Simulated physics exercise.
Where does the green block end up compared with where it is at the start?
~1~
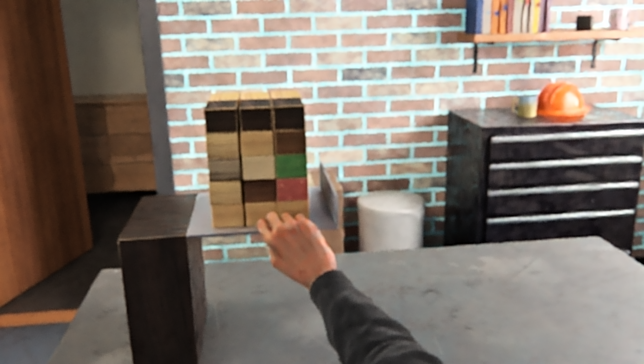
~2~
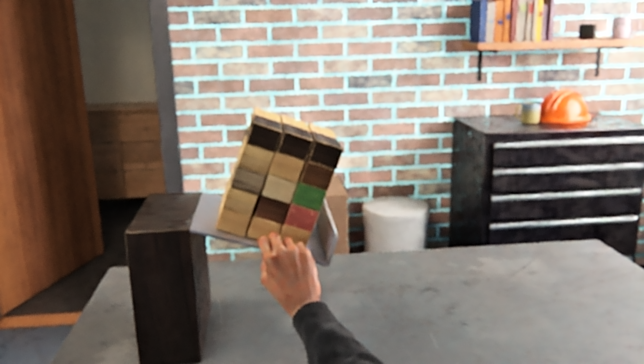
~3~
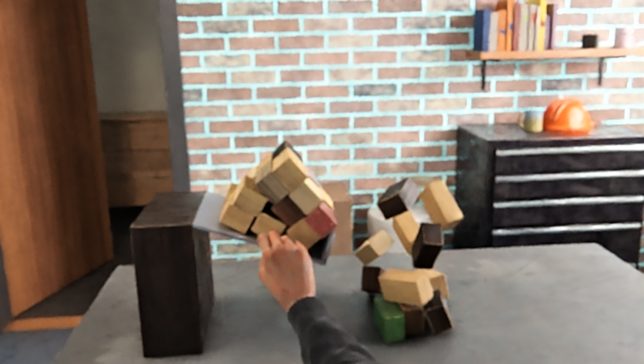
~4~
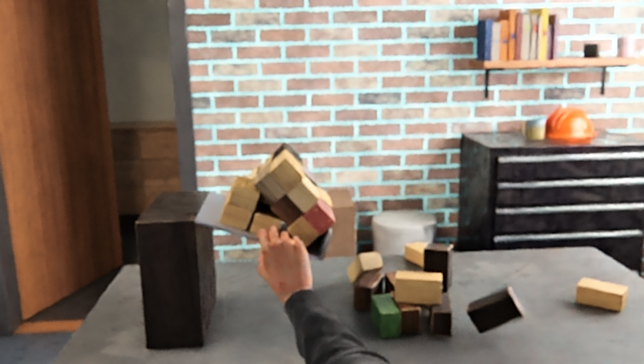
At the start the green block sits in the right side of the stack on the tray, and at the end it lies lower and farther right, on the table among the fallen blocks.
